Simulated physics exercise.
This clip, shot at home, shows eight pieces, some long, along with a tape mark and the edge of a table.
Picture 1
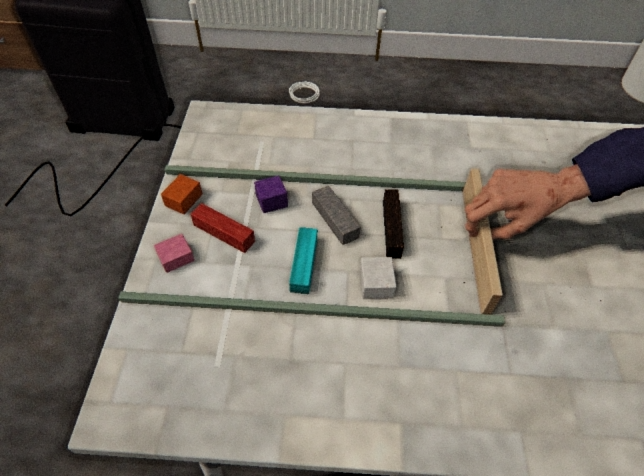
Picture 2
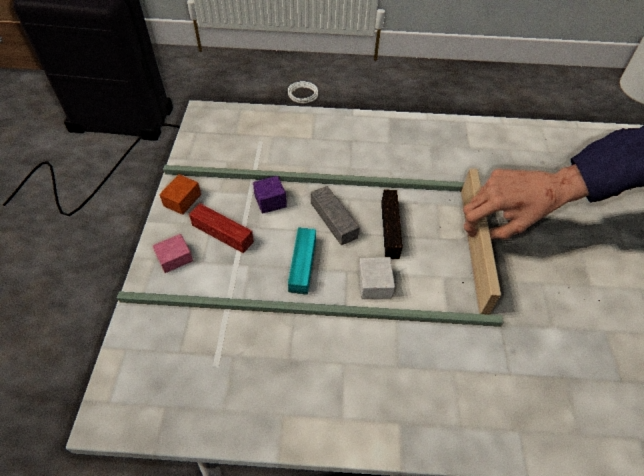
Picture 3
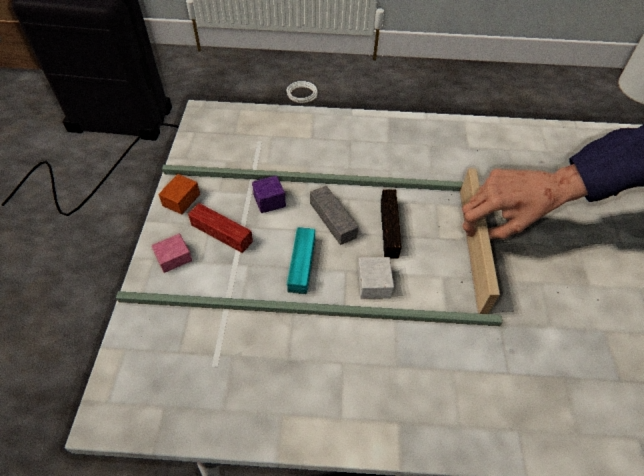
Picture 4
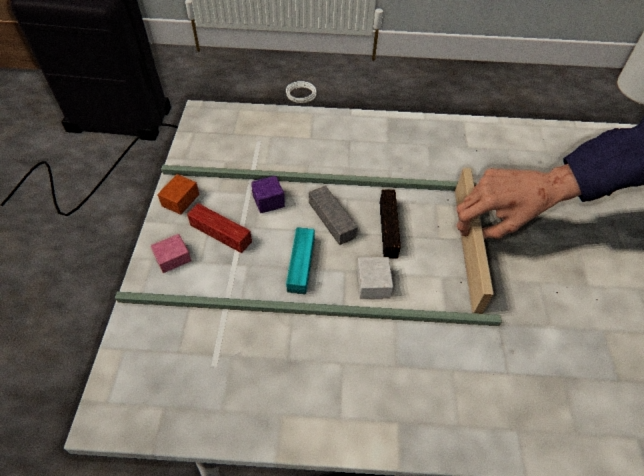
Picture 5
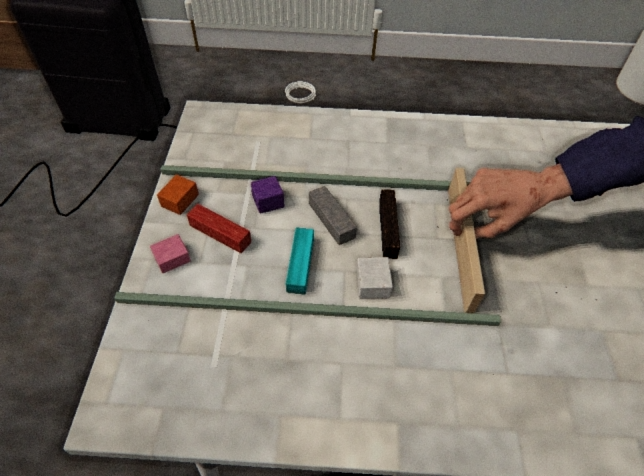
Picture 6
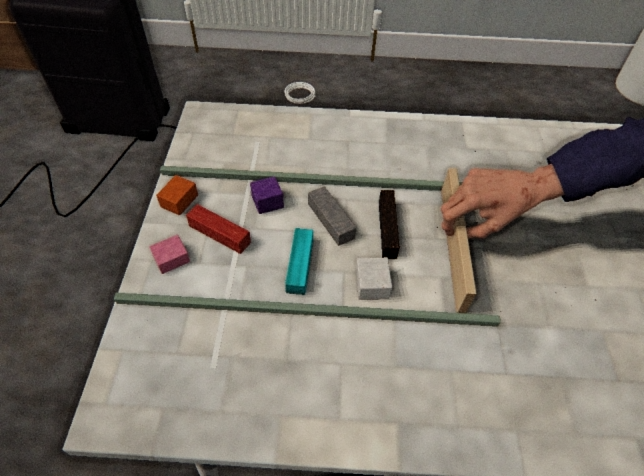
At the start, eight coloured blocks and bars lie scattered between two green strips on a table, with a hand gripping an upright wooden board at the right. The hand then slides the board a short way left, leaving a gap before the black bar, while the pieces stay essentially still.
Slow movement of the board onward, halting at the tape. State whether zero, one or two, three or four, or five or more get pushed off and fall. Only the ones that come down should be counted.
Result: Zero pushed off and fallen.
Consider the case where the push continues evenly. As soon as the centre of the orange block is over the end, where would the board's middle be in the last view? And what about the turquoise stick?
For the orange block, about (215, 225); for the turquoise stick, about (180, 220).
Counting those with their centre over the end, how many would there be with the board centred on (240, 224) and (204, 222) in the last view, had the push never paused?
Taken in the given order, it's 0 and 2.
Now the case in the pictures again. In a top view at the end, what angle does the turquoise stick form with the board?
Around 5 degrees.
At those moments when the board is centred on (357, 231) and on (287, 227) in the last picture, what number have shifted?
The count reaches 3 first and 6 second.
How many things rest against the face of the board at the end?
2 in contact.
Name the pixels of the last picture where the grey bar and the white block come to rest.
The grey bar finishes at (219, 209); the white block finishes at (215, 269).
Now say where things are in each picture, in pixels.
In the first frame, orange block (182, 194); pink block (174, 253); red bar (223, 228); board (480, 237); tape (244, 235).
In the second frame, pink block (173, 253); purple block (270, 195).
In the third frame, red bar (220, 228); grey bar (333, 214).
In the fourth frame, orange block (179, 194); white block (374, 278).
In the fifth frame, pink block (170, 254); black bar (389, 223).
In the sixth frame, orange block (178, 195); pink block (170, 254); red bar (219, 229); board (456, 236); tape (239, 236).
A little later, none off yet; orange block at rest near (178, 195); pink block at rest near (170, 254); red bar at rest near (219, 229).
Next, none off yet; orange block at rest near (178, 195); pink block at rest near (170, 254); red bar moving near (215, 229).
When it is over, the number that fall off is zero.
